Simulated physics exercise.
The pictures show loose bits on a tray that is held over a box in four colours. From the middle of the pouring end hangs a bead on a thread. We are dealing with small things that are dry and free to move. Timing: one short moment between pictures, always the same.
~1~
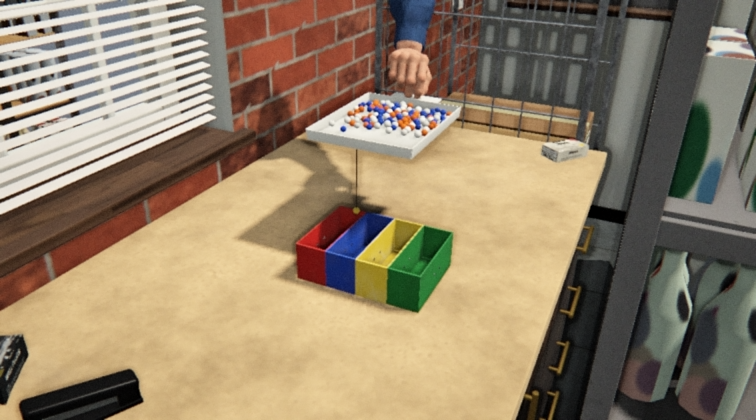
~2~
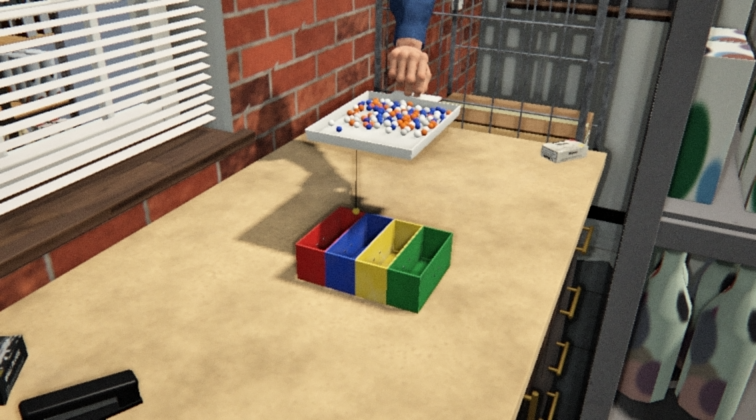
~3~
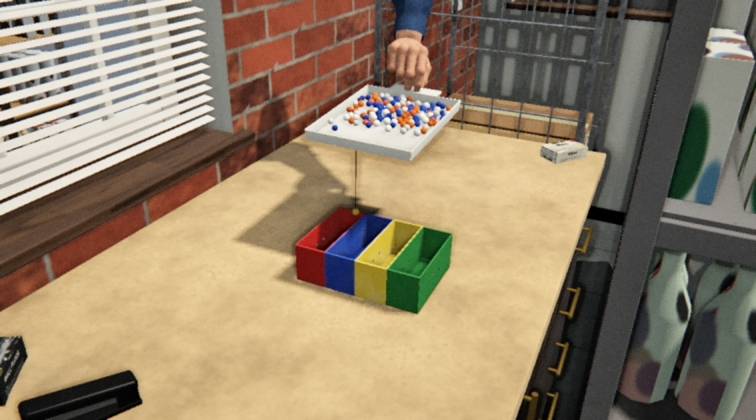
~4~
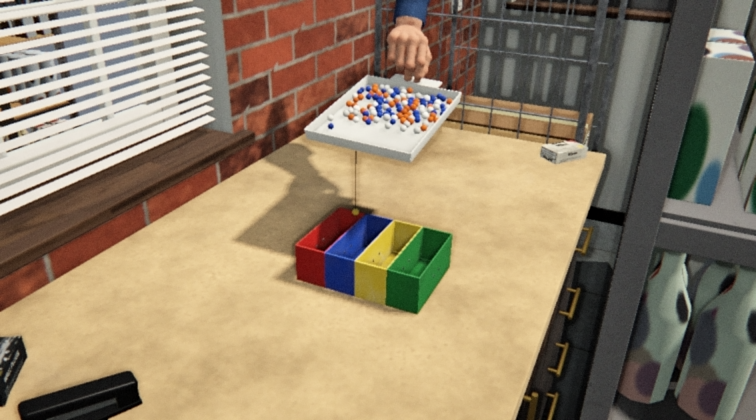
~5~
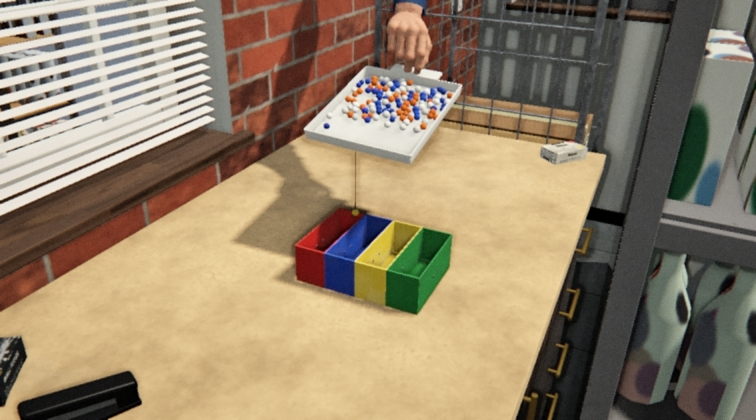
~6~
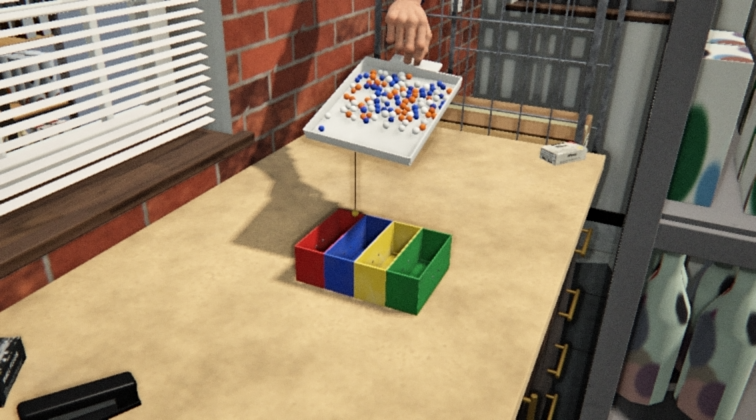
Above a four-coloured box on a table, a hand gradually tilts a tray of plastic beads.
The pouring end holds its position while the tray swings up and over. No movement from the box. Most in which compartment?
Yellow compartment.
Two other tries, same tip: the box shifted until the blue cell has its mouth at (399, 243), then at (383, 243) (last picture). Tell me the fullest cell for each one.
Result 1: The cell in blue. Result 2: That blue cell.
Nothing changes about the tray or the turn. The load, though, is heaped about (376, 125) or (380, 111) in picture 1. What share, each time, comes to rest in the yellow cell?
Share in order: Roughly 40 %, 50 %.
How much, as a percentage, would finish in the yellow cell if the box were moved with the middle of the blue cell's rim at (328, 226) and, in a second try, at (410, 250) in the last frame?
Approximately 20 percent, followed by approximately 0 percent.
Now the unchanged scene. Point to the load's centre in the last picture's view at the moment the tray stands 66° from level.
Look close to (383, 146) in the last picture.
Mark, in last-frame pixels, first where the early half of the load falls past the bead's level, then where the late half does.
Early-half point (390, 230); late-half point (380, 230).
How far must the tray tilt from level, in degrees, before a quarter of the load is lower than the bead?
Around 85° at that moment.
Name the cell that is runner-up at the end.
Second place: The blue cell.
Soon after the last picture, tray tipped steeply; most on the tray; a small part in the yellow cell; a stray few in the blue cell; a stray few in the green cell; a stray few in the red cell; a small part falling or outside the box.
A little later, tray tipped past a quarter turn; a small part on the tray; about a third in the yellow cell; a small part in the blue cell; a small part in the green cell; a stray few in the red cell; about a third falling or outside the box.
Later still, tray tipped past a quarter turn; about half in the yellow cell; about a quarter in the blue cell; a small part in the green cell; a small part in the red cell; a stray few falling or outside the box.
At rest, tray tipped past a quarter turn; about half in the yellow cell; about a quarter in the blue cell; a small part in the green cell; a small part in the red cell; a stray few outside the box.
